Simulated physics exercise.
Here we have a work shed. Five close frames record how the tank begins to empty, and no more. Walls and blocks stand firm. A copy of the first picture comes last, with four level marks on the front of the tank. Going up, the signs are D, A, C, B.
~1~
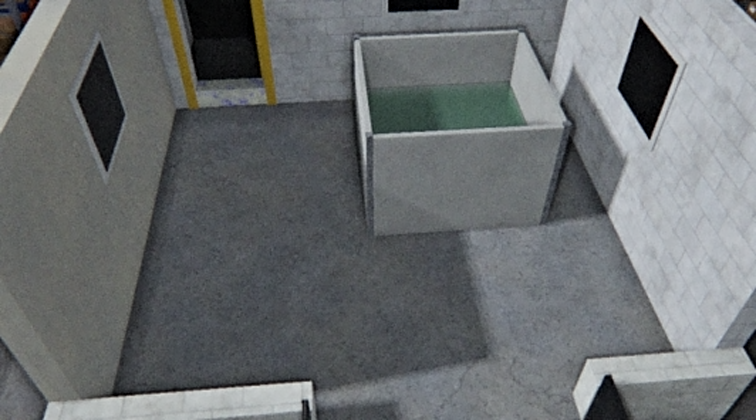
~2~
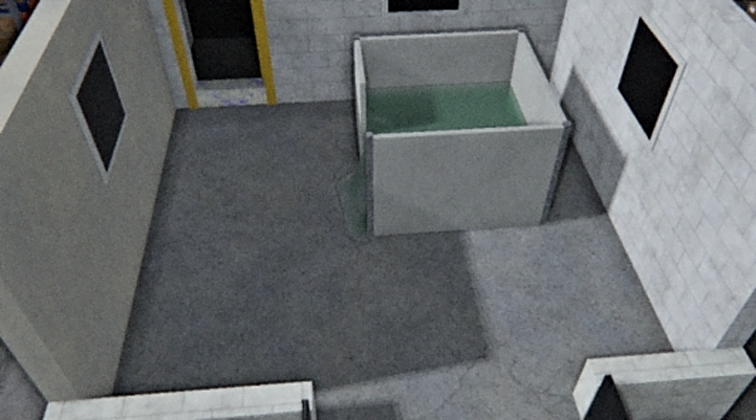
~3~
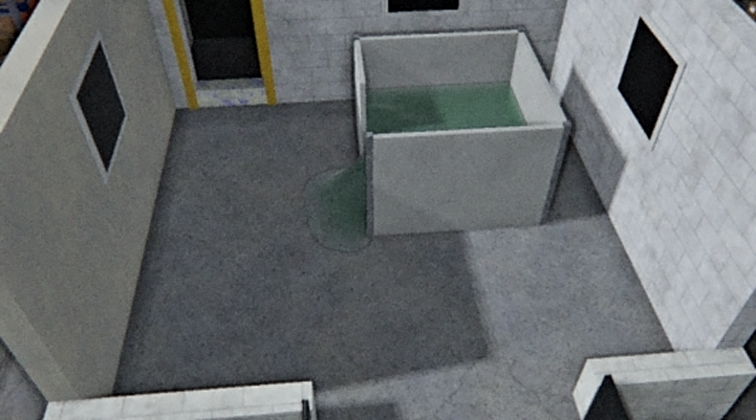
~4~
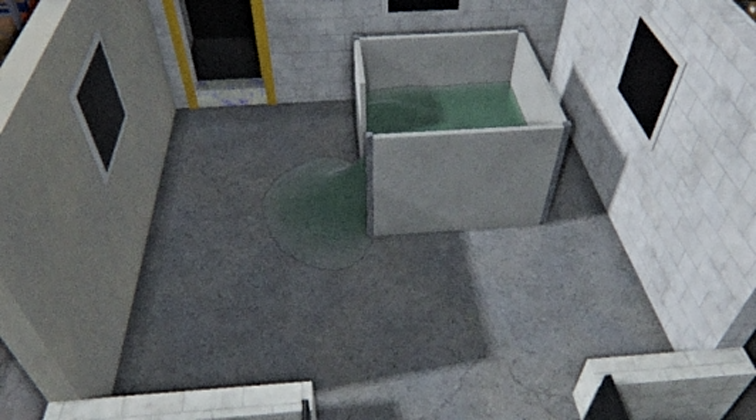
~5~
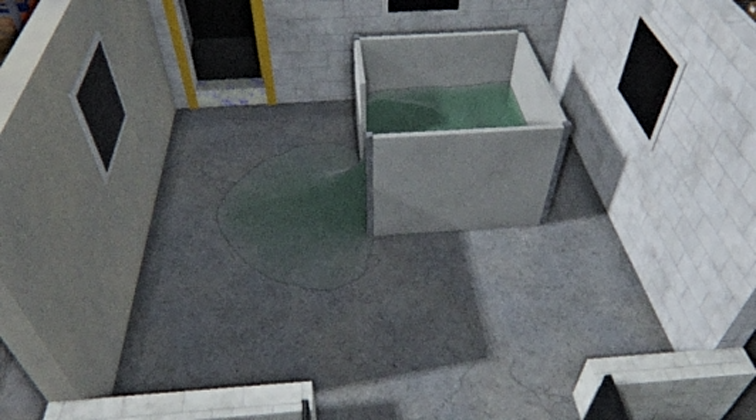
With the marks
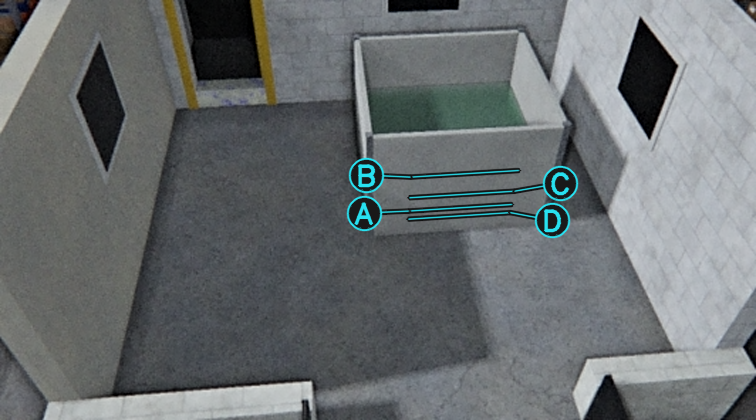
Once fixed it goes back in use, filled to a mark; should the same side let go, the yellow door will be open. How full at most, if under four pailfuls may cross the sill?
B is the one.
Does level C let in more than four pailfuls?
No, that is safe.
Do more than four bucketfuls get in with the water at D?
No.
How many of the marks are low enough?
All of the four.
In cyan, A at (460, 207); B at (464, 173); C at (462, 194); D at (459, 215); from the bottom up D, A, C, B.
With A, nothing gets over.
With B, a bucket or two gets in.
With C, nothing gets over.
With D, nothing gets over.
